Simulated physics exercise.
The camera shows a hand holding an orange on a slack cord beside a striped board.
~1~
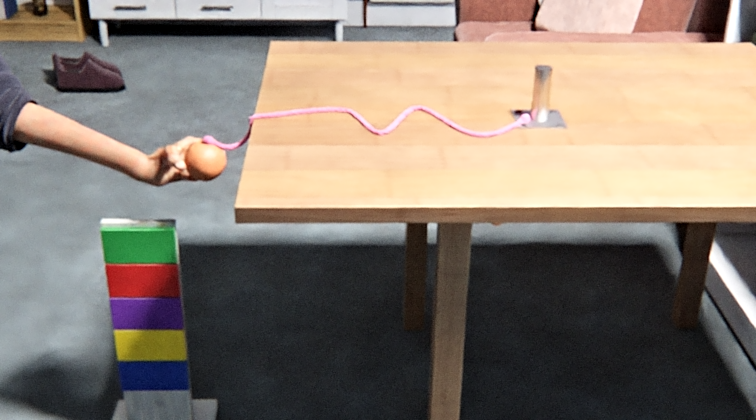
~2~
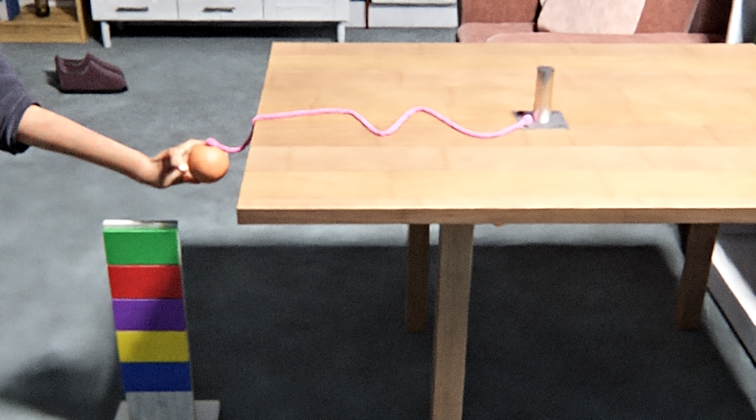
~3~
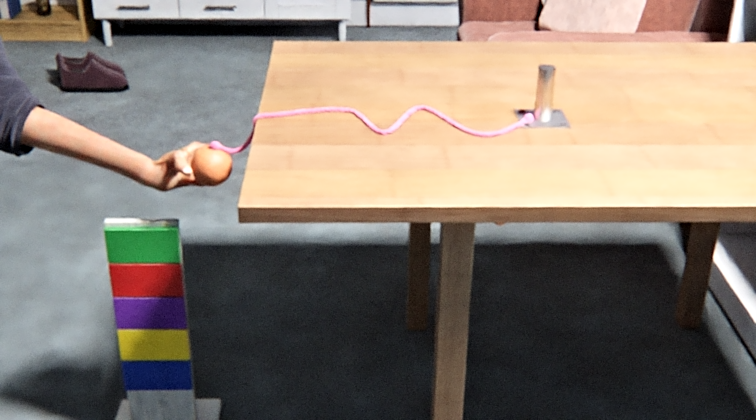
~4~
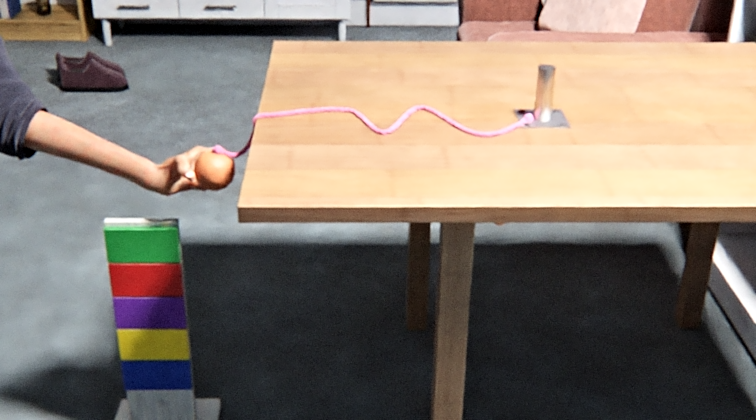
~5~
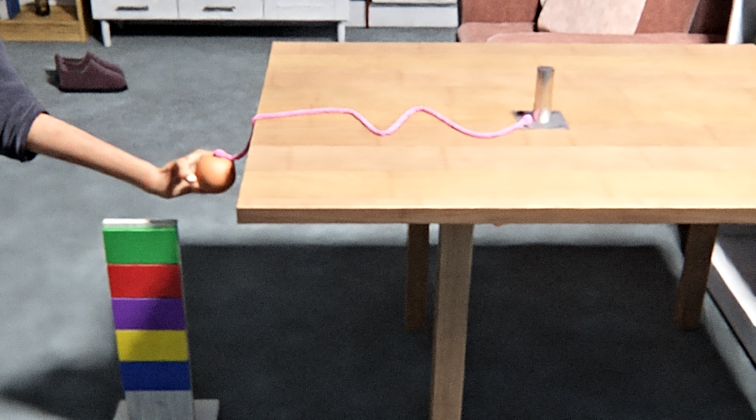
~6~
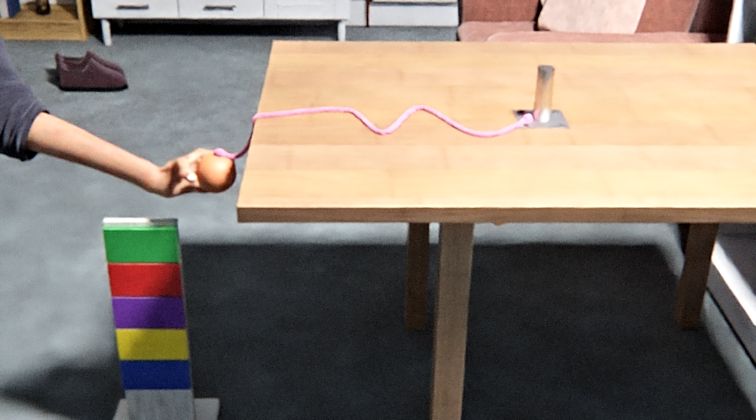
A hand holding an orange attached to a slack pink cord drifts slightly right and down beside a wooden table, above a board striped green, red, purple, yellow and blue. The hand then stays almost still, fingers around the orange, while the cord lies in loose waves across the tabletop to a small metal post.
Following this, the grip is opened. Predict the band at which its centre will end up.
I predict the purple band.
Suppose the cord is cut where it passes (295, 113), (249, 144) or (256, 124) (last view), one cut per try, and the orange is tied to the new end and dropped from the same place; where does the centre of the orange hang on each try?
In order, it comes to rest around (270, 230), (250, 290) and (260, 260).
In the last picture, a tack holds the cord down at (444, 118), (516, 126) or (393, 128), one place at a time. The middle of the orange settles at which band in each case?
Try one: Red. Try two: Purple. Try three: Green.
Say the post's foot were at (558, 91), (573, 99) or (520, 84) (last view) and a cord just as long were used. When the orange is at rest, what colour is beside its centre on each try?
Post by post, in the given order: Red; red; purple.
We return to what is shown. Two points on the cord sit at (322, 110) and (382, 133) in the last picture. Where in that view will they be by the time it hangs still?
In that view they reach (254, 187) and (284, 120).
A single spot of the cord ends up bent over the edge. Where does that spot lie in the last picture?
It is around (368, 124).
Early on, orange near (240, 299); level with purple.
Midway, orange near (288, 314); level with purple.
Near the end, orange near (256, 313); level with purple.
Finally, orange near (255, 317); level with purple. At purple.
